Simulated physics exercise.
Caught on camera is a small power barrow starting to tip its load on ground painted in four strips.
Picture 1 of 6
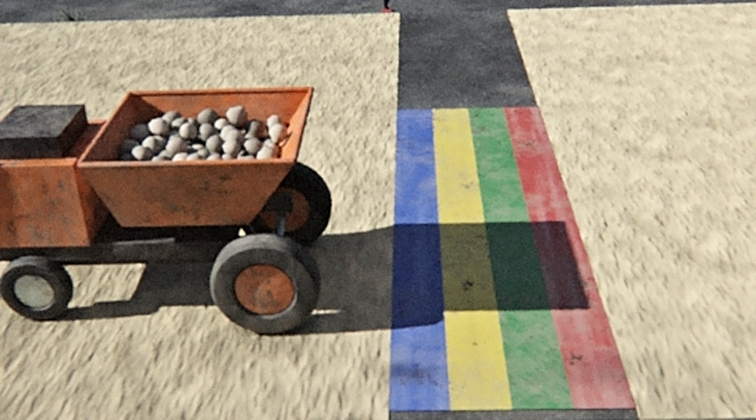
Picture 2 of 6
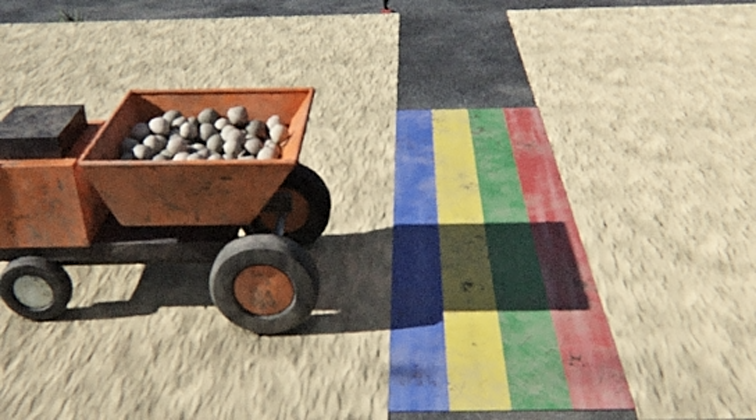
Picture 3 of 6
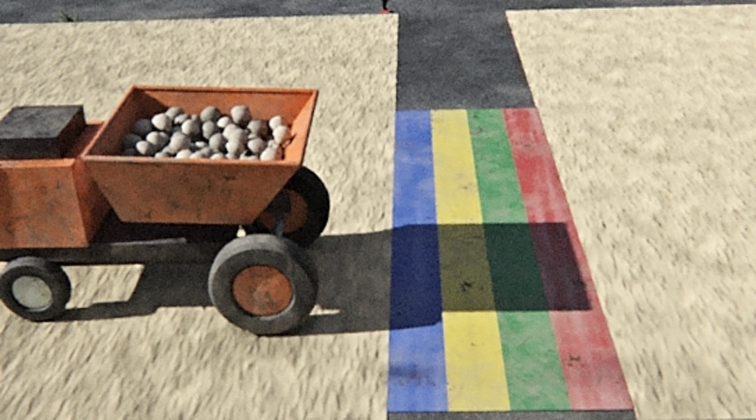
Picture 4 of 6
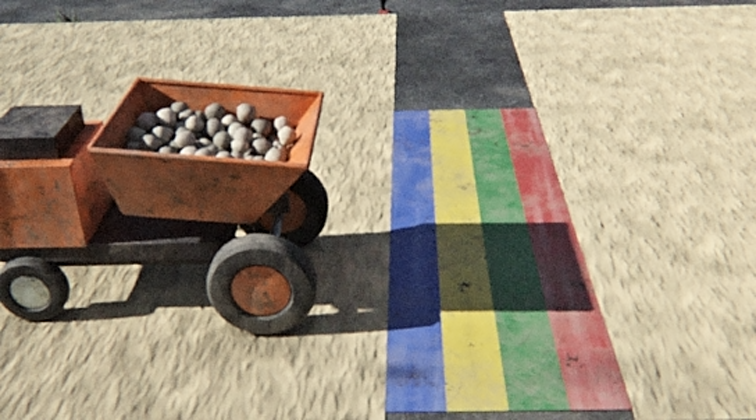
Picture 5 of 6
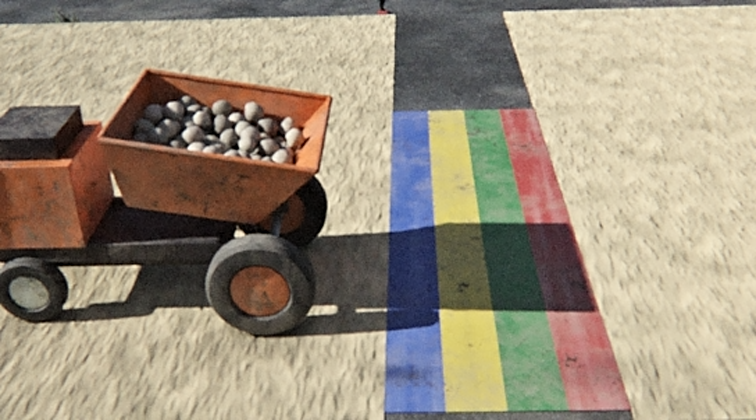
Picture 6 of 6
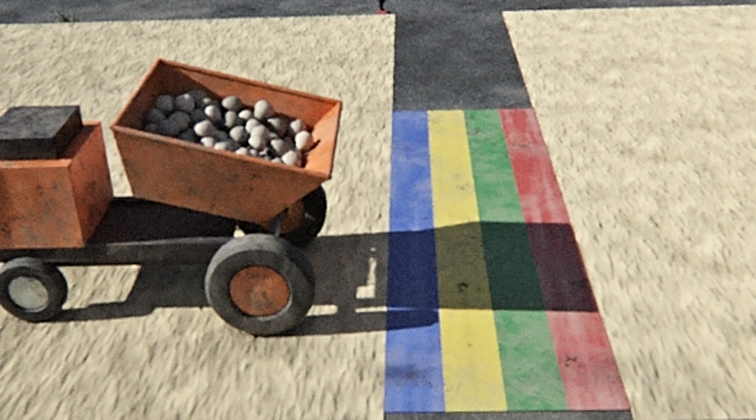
The orange skip on a small barrow, loaded with rounded pebbles, sat level at first, then tilted gradually to the right, its left end rising, beside ground painted in blue, yellow, green and red strips.
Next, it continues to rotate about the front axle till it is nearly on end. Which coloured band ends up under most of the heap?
The yellow one.
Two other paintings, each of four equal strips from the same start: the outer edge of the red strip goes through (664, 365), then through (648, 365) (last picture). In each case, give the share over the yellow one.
About 40 per cent first, then about 40 per cent.
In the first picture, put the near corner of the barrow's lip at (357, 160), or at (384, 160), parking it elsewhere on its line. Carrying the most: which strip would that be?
Case one gives green, case two gives that green strip.
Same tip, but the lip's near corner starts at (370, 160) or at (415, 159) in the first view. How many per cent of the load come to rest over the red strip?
Position 1: Near 30 %; position 2: Near 40 %.
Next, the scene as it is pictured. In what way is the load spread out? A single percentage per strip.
Blue strip 20 %, yellow strip 35 %, green strip 15 %, red strip 5 %.
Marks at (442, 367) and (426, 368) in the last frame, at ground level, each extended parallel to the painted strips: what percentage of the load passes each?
First 60 in a hundred, second 80 in a hundred.
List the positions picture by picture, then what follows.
Lip of the skip (294, 161), level; top of the load (203, 159), river pebbles; blue strip (419, 361); yellow strip (476, 360); green strip (534, 359); red strip (592, 359), in the first picture.
Lip of the skip (295, 162), level; top of the load (178, 146), in the second picture.
Lip of the skip (300, 164), tipped barely; top of the load (181, 144), in the third picture.
Lip of the skip (306, 167), tipped a little; top of the load (184, 137), in the fourth picture.
Lip of the skip (316, 172), tipped a little; top of the load (190, 132), in the fifth picture.
Lip of the skip (328, 177), tipped clearly; top of the load (178, 122); blue strip (414, 362); yellow strip (471, 361); green strip (529, 361); red strip (587, 360), in the sixth picture.
Just after the last frame, skip tipped steeply; every one in the skip.
A moment on, skip tipped right over; the larger part in the skip; about a tenth over the blue strip; about a tenth over the yellow strip.
Further on, skip tipped right over; roughly a quarter in the skip; roughly a quarter over the blue strip; roughly a third over the yellow strip; roughly a quarter over the green strip; about a tenth over the red strip; just a few off the paint.
When it is over, skip tipped right over; about a tenth in the skip; roughly a quarter over the blue strip; roughly a third over the yellow strip; roughly a quarter over the green strip; about a tenth over the red strip; just a few off the paint.
